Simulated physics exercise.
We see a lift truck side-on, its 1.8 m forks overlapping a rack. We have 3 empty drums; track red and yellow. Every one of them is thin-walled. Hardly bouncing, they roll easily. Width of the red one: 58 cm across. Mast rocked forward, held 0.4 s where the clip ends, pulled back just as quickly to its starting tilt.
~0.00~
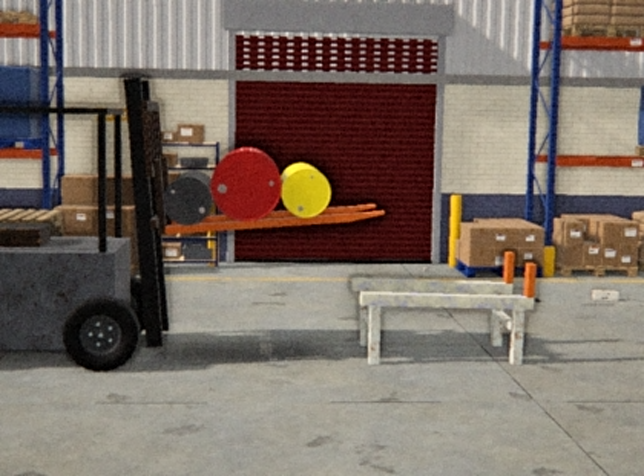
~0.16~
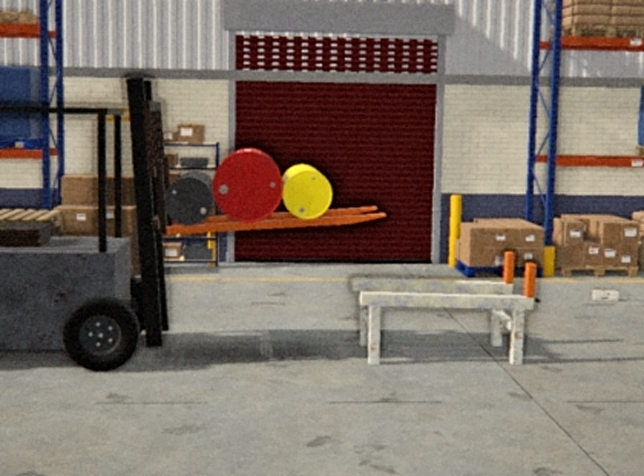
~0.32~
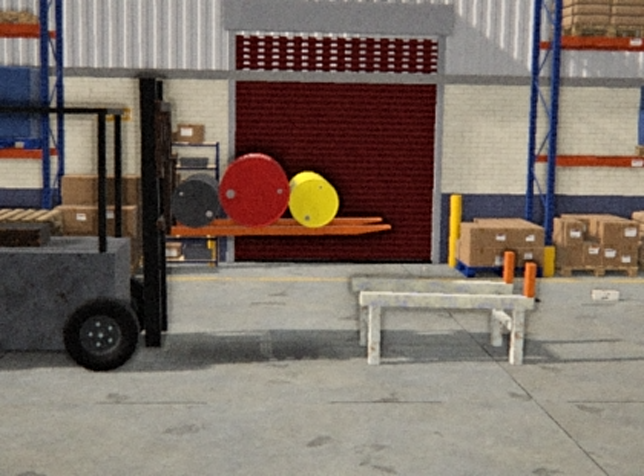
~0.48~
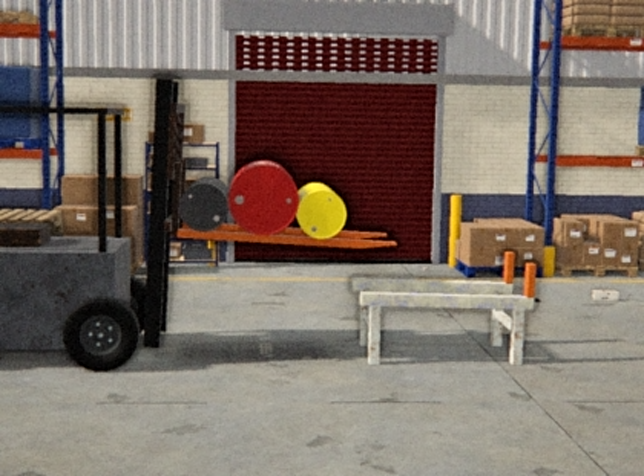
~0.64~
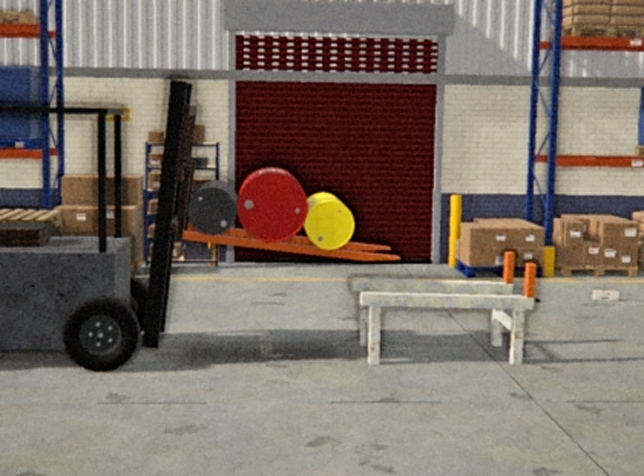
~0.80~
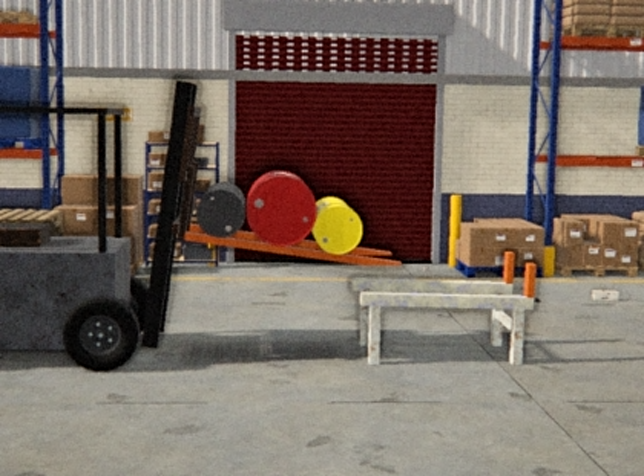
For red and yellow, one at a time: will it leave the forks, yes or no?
Red: Yes; yellow: Yes.
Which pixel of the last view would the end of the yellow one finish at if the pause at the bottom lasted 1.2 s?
Near (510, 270).
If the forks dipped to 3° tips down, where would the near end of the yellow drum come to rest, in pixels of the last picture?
Near pixel (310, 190).
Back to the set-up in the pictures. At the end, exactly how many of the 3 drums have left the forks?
Altogether that makes 2.
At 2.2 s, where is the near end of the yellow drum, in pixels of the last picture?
Estimated pixel position: About (459, 272).
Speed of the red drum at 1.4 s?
Estimated speed near 0.8 m/s.
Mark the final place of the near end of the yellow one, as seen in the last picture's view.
Near (505, 274).
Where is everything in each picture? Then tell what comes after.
In the first picture, red (246, 186), yellow (306, 193); forks 4° tips up; tips at (381, 213); 3 of the 3 lie directly on the forks.
In the second picture, red (248, 187), yellow (308, 195); forks 4° tips up.
In the third picture, red (255, 193), yellow (314, 203); forks 1° tips up.
In the fourth picture, red (264, 200), yellow (322, 215); forks 3° tips down; tips at (392, 243).
In the fifth picture, red (273, 208), yellow (330, 226); forks 6° tips down.
In the sixth picture, red (282, 211), yellow (338, 231); forks 8° tips down; tips at (397, 263).
Then, 1.4 s in, red is on the forks, 65 cm from the tips, rolling right; yellow is on the forks, 15 cm from the tips, rolling right; 0 off the forks so far.
Then, 2.2 s in, red is on the rack, 125 cm from the rack's far end, rolling right; yellow is on the rack, 65 cm from the rack's far end, rolling right; 2 off the forks so far.
In the end (6.7 s), red is on the rack, 75 cm from the rack's far end; yellow is on the rack, 25 cm from the rack's far end; 2 off the forks so far.
